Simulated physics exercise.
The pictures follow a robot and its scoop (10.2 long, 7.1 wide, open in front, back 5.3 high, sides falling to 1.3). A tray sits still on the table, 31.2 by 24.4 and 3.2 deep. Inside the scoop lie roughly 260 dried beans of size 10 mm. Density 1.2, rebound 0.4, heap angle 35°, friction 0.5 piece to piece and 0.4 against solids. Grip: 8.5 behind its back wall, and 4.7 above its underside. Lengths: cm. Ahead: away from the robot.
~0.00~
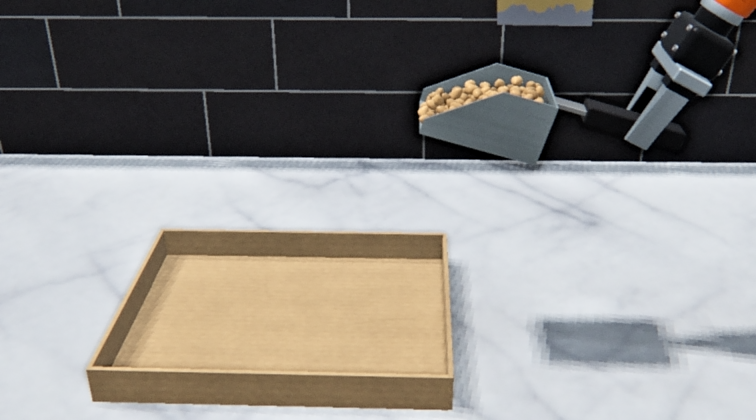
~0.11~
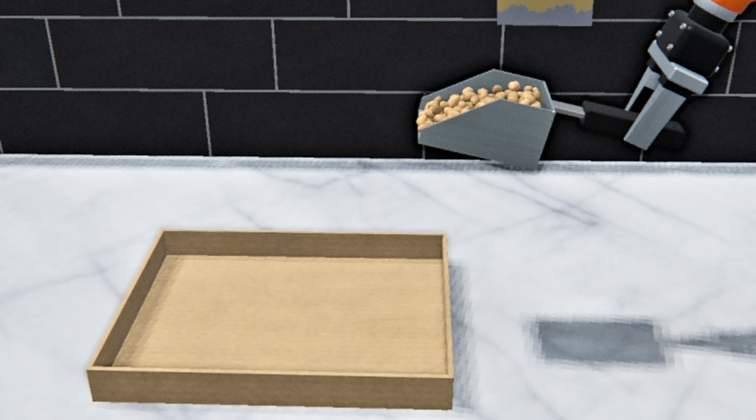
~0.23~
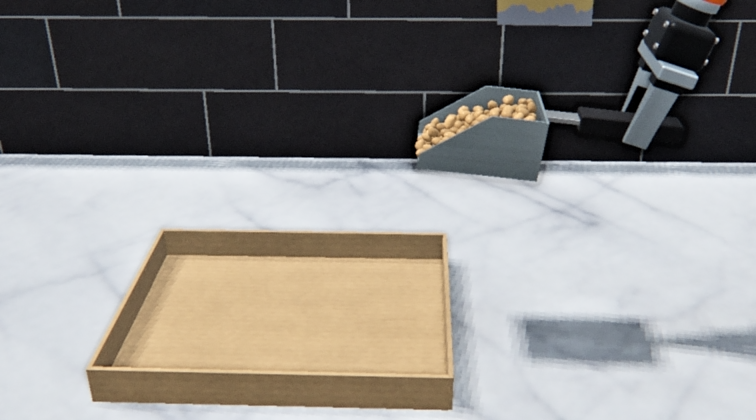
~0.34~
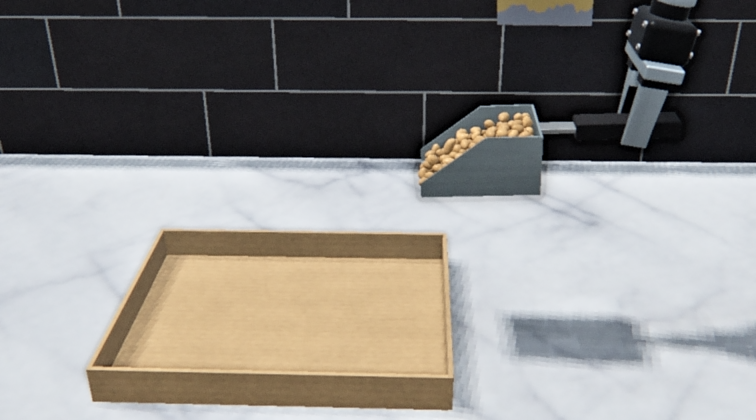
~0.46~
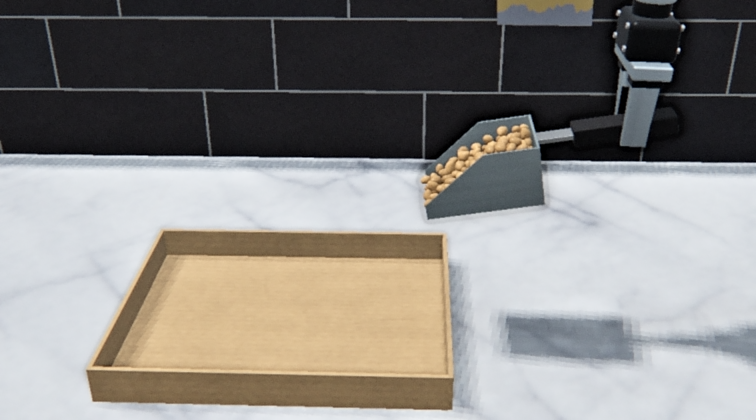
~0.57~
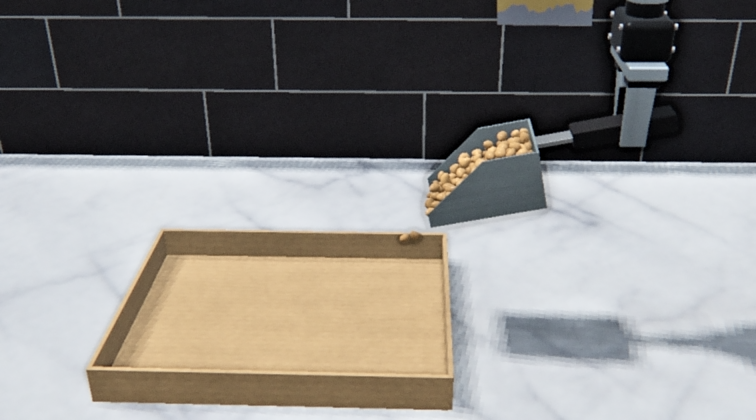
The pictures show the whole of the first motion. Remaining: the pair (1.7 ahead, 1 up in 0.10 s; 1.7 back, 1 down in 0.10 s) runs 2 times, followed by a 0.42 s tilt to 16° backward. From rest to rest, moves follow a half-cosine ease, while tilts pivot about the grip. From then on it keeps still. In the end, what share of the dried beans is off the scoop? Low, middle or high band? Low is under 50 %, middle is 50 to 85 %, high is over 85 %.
Middle band.
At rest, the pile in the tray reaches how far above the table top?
Some 2.5 cm.
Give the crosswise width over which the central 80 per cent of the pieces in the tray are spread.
Near 12 cm across.
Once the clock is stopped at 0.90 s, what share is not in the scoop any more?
Share gone by then: Close to 40 %.
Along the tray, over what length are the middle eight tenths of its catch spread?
It covers about 10 centimetres.
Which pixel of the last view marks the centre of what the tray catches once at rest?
Near (361, 319).
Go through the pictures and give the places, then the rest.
The first frame shows the scoop floor at (487, 131), tilted 16° backward; upper third of the load around (495, 101), from x 425 to 545, top at y 80; 258 on the scoop.
The second frame shows the scoop floor at (486, 138), tilted 13° backward; upper third of the load around (500, 107), from x 420 to 545, top at y 85.
The third frame shows the scoop floor at (486, 154), tilted 6° backward; upper third of the load around (504, 123), from x 420 to 535, top at y 100.
The fourth frame shows the scoop floor at (488, 173), tilted 2° forward; upper third of the load around (505, 142), from x 425 to 535, top at y 115.
The fifth frame shows the scoop floor at (493, 188), tilted 9° forward; upper third of the load around (510, 155), from x 425 to 535, top at y 130.
The sixth frame shows the scoop floor at (495, 193), tilted 12° forward; upper third of the load around (511, 160), from x 405 to 540, top at y 135; 256 on the scoop, 2 in flight or on a rim.
After 0.90 s, tilted 12° forward, highest piece 19 above the table; 161 on the scoop, 63 in the tray, 34 in flight or on a rim.
After 1.23 s, tilted 7° backward, highest piece 21 above the table; 176 in the tray, 79 on the scoop, 3 in flight or on a rim.
After 1.59 s, tilted 16° backward, highest piece 24 above the table; 181 in the tray, 77 on the scoop.
After 2.64 s, tilted 16° backward, highest piece 24 above the table; 181 in the tray, 77 on the scoop.
In the end, 181 in the tray, 77 on the scoop. That is 70 % off the scoop.
